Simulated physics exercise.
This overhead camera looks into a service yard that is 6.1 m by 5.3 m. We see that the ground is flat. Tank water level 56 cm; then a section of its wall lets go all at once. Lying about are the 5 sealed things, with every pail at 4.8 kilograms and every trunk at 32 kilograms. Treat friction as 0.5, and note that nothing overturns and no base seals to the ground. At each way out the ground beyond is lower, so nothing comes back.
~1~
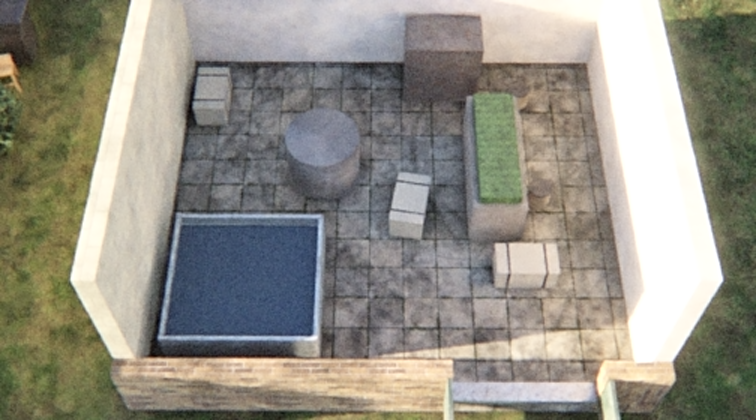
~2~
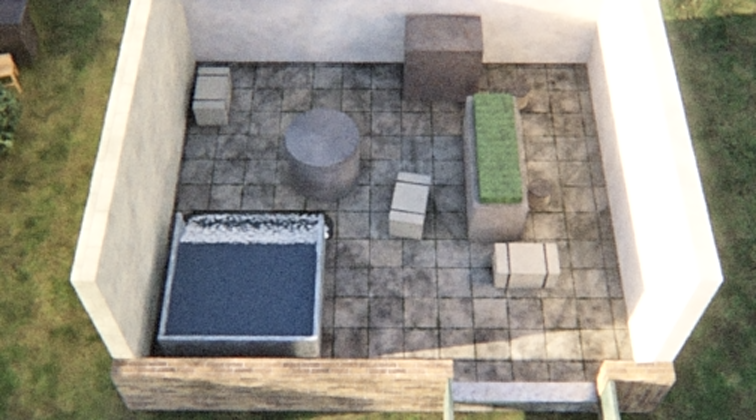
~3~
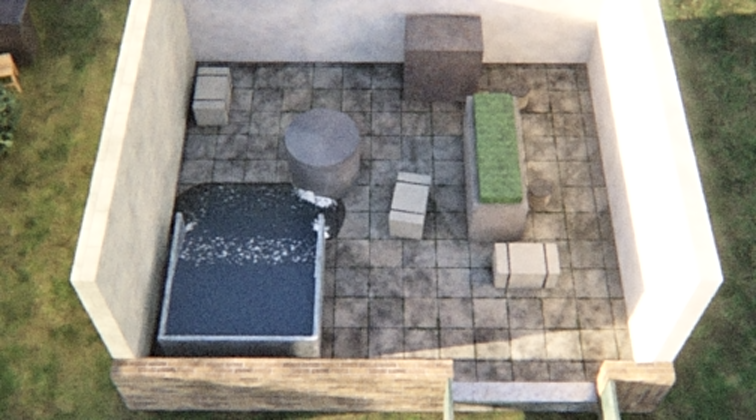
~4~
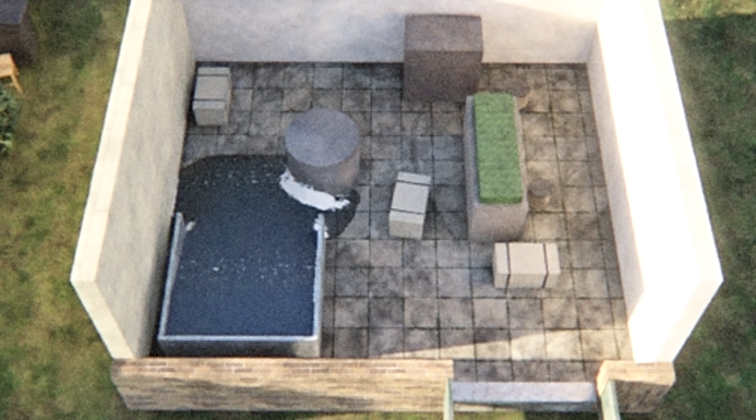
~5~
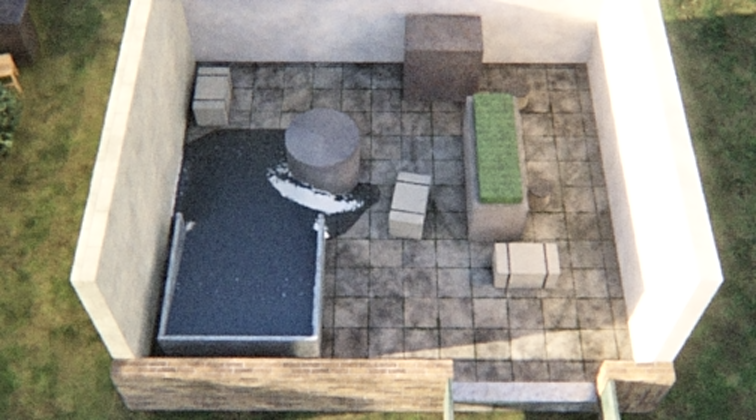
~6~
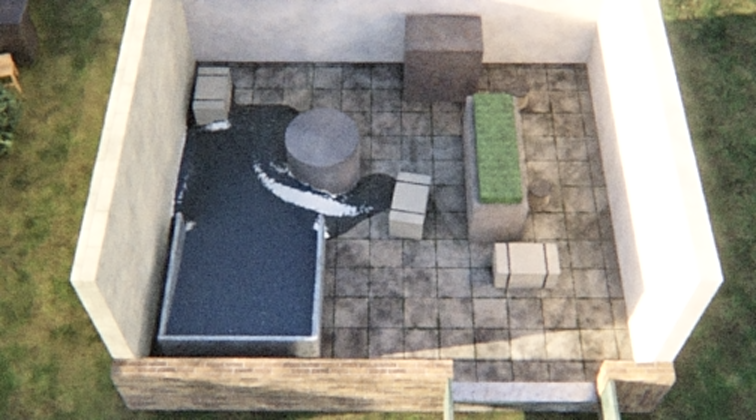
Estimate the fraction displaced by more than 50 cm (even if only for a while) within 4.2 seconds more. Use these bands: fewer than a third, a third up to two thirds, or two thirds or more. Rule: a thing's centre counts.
It falls in a third up to two thirds.
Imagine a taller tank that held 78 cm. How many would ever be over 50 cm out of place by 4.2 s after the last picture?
You'd get 2 in that case.
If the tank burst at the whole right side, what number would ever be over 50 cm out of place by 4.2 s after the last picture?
Then it comes to 4.
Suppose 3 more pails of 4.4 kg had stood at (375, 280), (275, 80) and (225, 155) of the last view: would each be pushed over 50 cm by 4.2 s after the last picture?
First falls shy, second exceeds it, third exceeds it.
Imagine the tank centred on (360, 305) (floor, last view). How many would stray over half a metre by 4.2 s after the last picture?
Count: 3.
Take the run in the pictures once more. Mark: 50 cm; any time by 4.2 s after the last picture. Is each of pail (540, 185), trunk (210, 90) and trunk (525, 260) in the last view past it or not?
In that order: Less, more, under.
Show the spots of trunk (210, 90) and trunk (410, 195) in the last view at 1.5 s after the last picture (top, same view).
Somewhere about (230, 52) and (445, 204).
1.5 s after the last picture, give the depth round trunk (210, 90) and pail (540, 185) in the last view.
Roughly 35 and 0 cm.
Then, 0.4 s after the last picture 0 of 5 are over 50 cm from their spots; 0 afloat.
Then, 1.5 s after the last picture 1 of 5 are over 50 cm from their spots; 1 afloat.
Then, 2.8 s after the last picture 2 of 5 are over 50 cm from their spots; 1 afloat.
Then, 4.2 s after the last picture 2 of 5 are over 50 cm from their spots, and 2 have been at some point; 1 afloat.
